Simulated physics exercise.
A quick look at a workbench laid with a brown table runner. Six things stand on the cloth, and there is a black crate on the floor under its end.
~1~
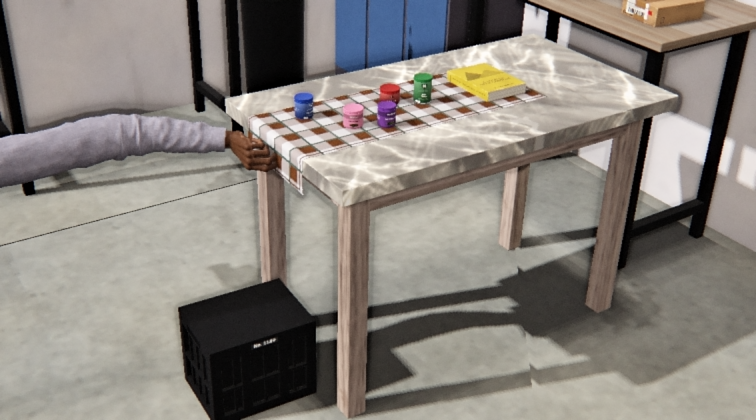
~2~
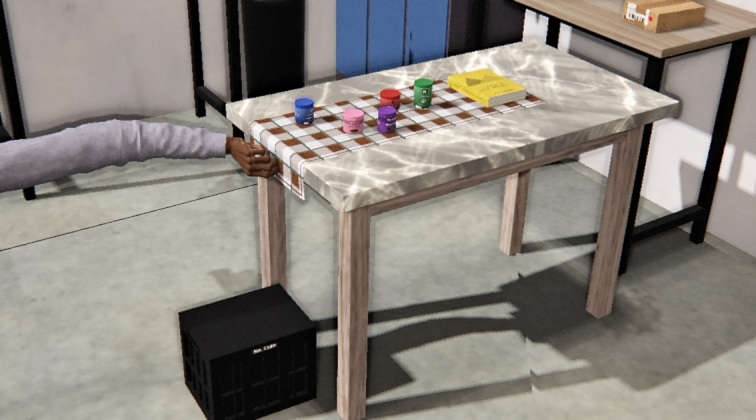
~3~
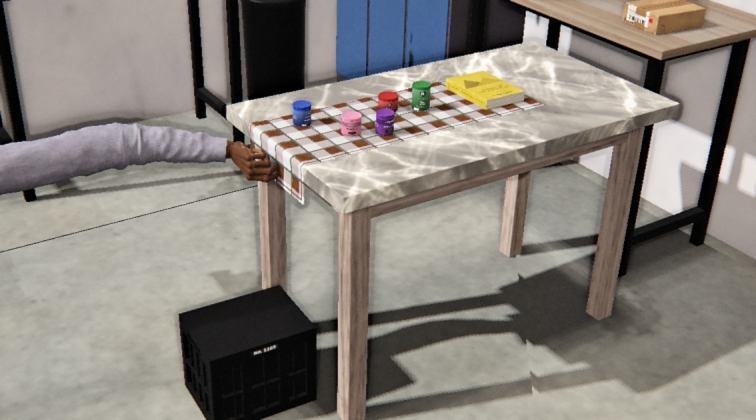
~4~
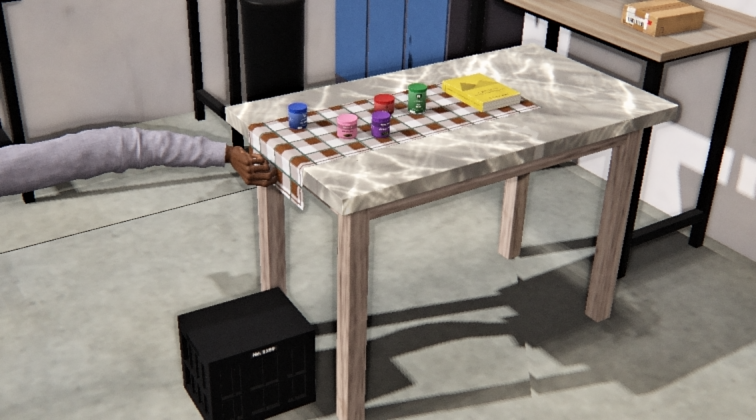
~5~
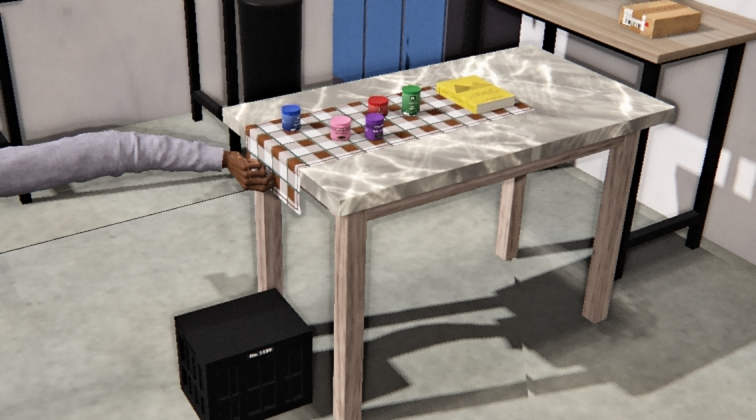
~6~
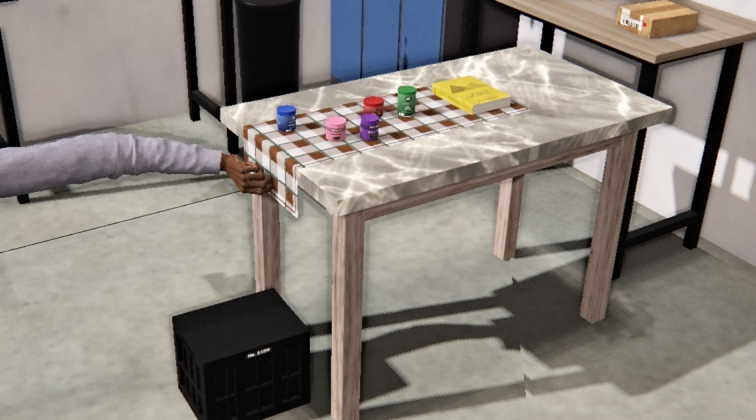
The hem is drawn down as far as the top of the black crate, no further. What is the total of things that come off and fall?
What comes down is a group of four.
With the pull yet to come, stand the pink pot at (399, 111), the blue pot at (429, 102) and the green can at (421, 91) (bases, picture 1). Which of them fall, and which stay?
The pink pot drops off; the blue pot keeps its place on top; the green can does not fall.
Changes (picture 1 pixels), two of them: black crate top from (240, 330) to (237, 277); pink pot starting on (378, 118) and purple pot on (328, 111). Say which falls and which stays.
The pink pot stays put, the purple pot is lost.
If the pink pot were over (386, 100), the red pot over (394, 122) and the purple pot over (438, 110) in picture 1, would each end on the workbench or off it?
The pink pot ends up off, the red pot ends up off, the purple pot stays put.
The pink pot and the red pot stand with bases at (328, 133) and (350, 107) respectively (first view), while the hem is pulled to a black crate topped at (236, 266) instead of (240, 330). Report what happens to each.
In the end the pink pot is no longer on top and the red pot is still on top.
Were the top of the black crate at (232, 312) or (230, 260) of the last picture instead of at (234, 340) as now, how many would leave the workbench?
The count: 3 and 1.
Soon after, hem near (270, 240); blue pot gone.
After that, hem near (269, 279); blue pot, pink pot and purple pot gone.
And then, hem on the crate; blue pot, pink pot, purple pot and red pot gone.
In the end, hem on the crate; blue pot, pink pot, purple pot and red pot gone. The count of fallen things is four.
